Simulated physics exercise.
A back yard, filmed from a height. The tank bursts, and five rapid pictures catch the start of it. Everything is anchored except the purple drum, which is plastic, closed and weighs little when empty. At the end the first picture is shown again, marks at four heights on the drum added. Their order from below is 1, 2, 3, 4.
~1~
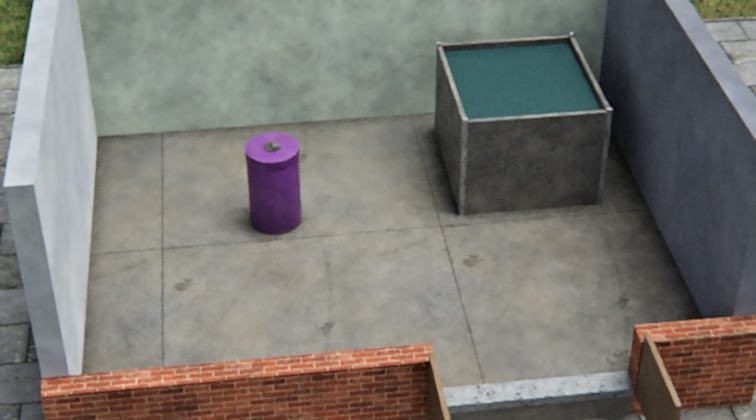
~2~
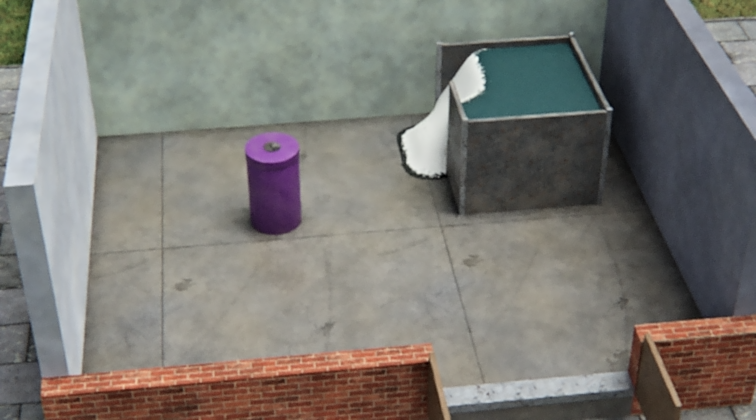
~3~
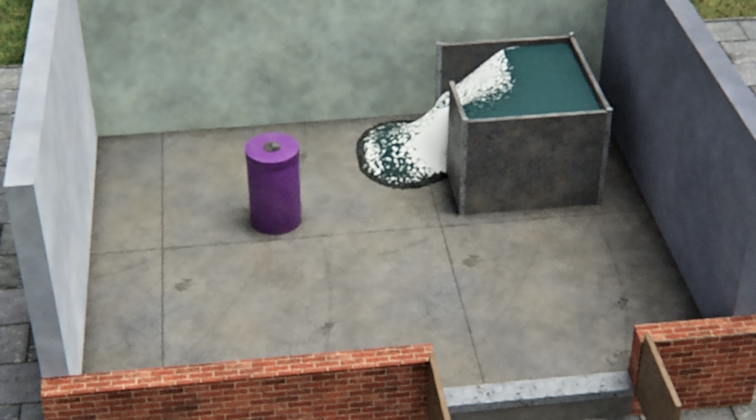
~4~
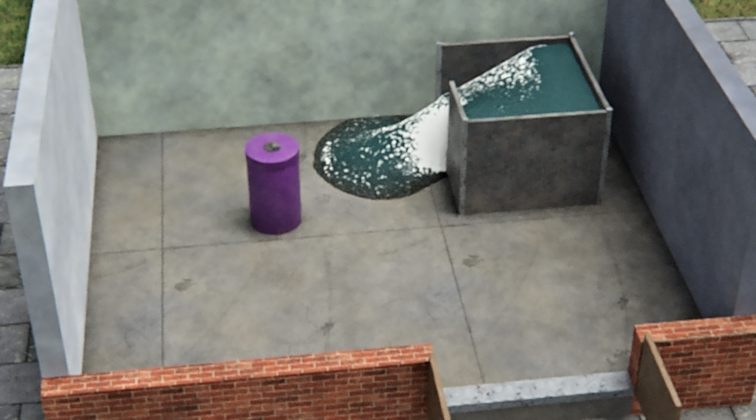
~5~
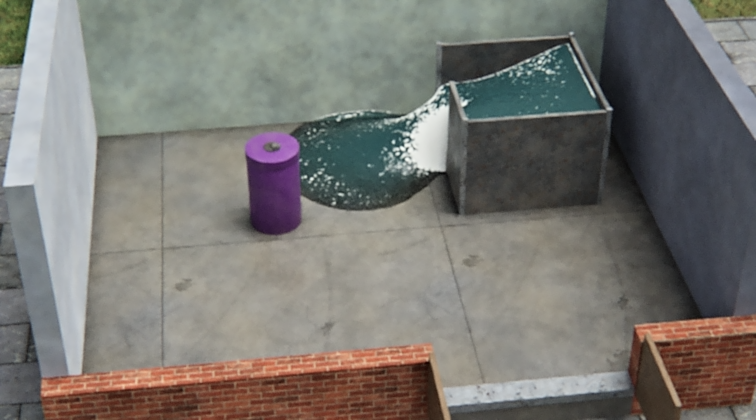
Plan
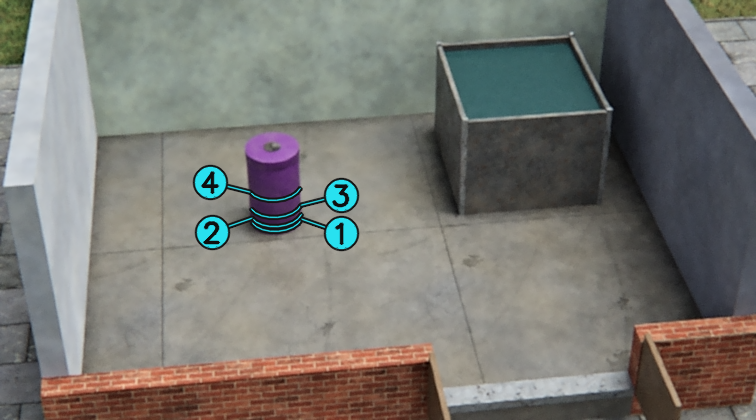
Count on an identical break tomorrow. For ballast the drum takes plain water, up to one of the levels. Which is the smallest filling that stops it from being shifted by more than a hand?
Take 4.
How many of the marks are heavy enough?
One.
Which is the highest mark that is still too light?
Mark 3.
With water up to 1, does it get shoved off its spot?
Yes, that goes wrong.
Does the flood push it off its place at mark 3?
Yes, it does.
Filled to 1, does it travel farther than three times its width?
Yes.
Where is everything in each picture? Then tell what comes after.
The first frame shows lid of the purple drum at (272, 147); tank full, its middle at (521, 83); open gate at (533, 338).
In the second frame, 2 % of the ground wet, in view closest to the drum at (420, 170).
In the third frame, 4 % of the ground wet, in view closest to the drum at (381, 178).
In the fourth frame, 7 % of the ground wet, in view closest to the drum at (335, 178).
The fifth frame shows lid of the purple drum at (272, 147); 11 % of the ground wet, in view closest to the drum at (321, 196).
On the marked copy, 1 at (278, 231); 2 at (277, 226); 3 at (277, 217); 4 at (276, 200); from the bottom up 1, 2, 3, 4.
With 1, it is pushed about 6 times its own width away.
With 2, it is pushed about 4 times its own width away.
With 3, it is pushed about half its own width away.
With 4, it does not move.
